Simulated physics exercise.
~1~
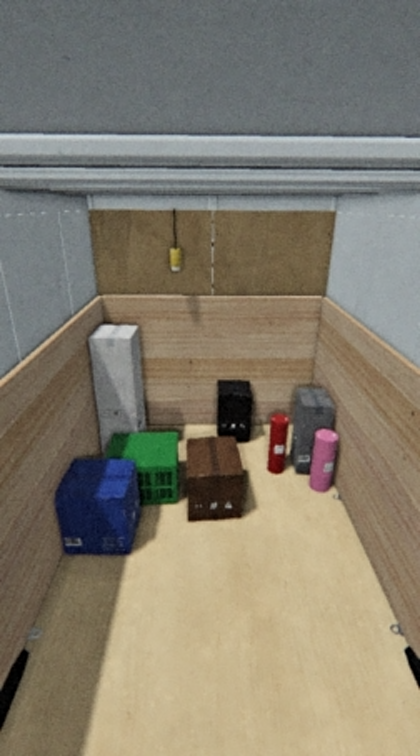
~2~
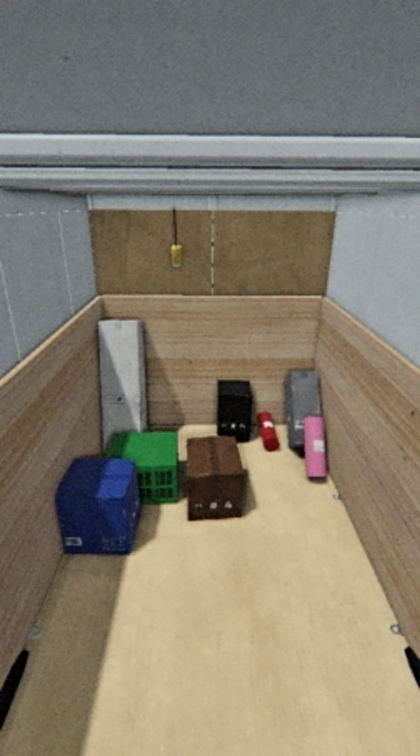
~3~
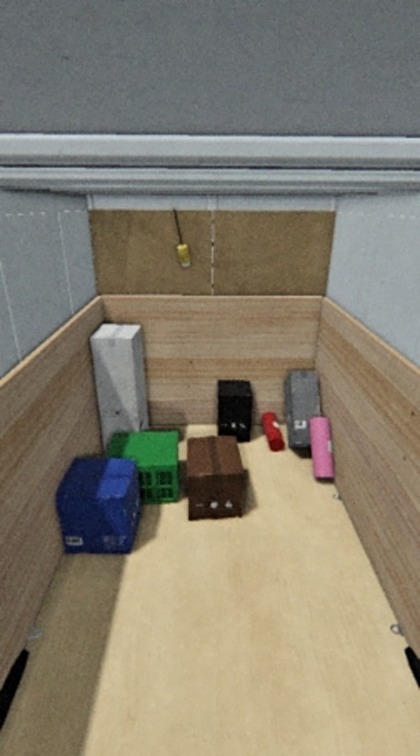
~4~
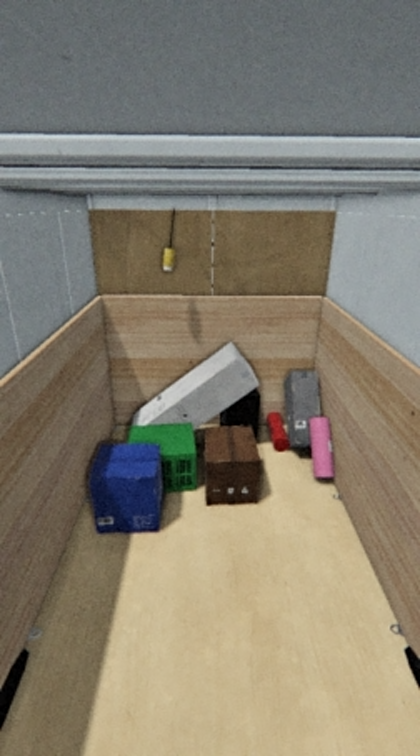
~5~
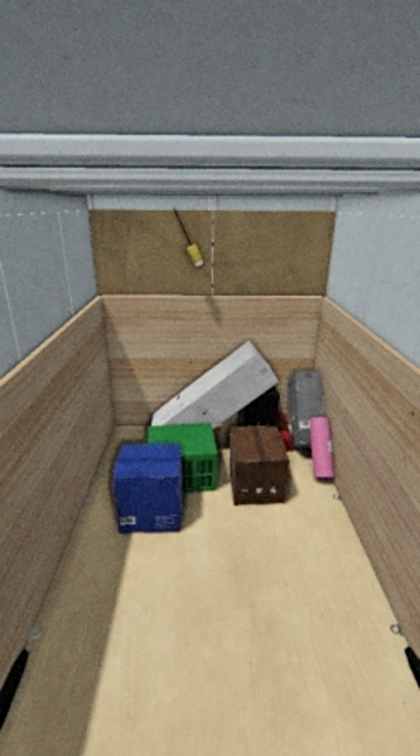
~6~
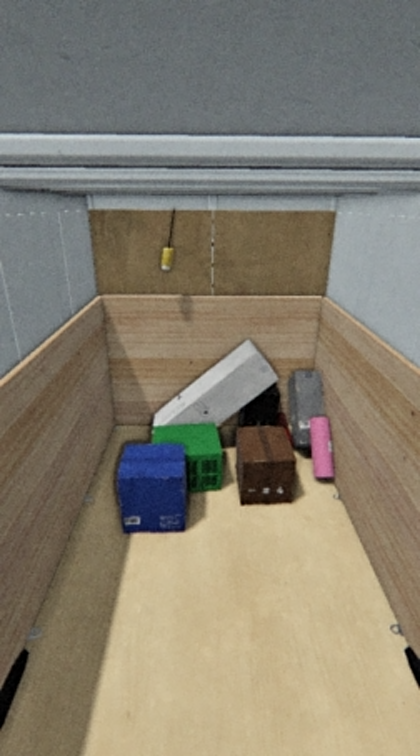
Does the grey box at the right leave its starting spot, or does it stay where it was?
It leaves its spot, shifting a little towards the front wall and ending up leaning instead of standing upright.
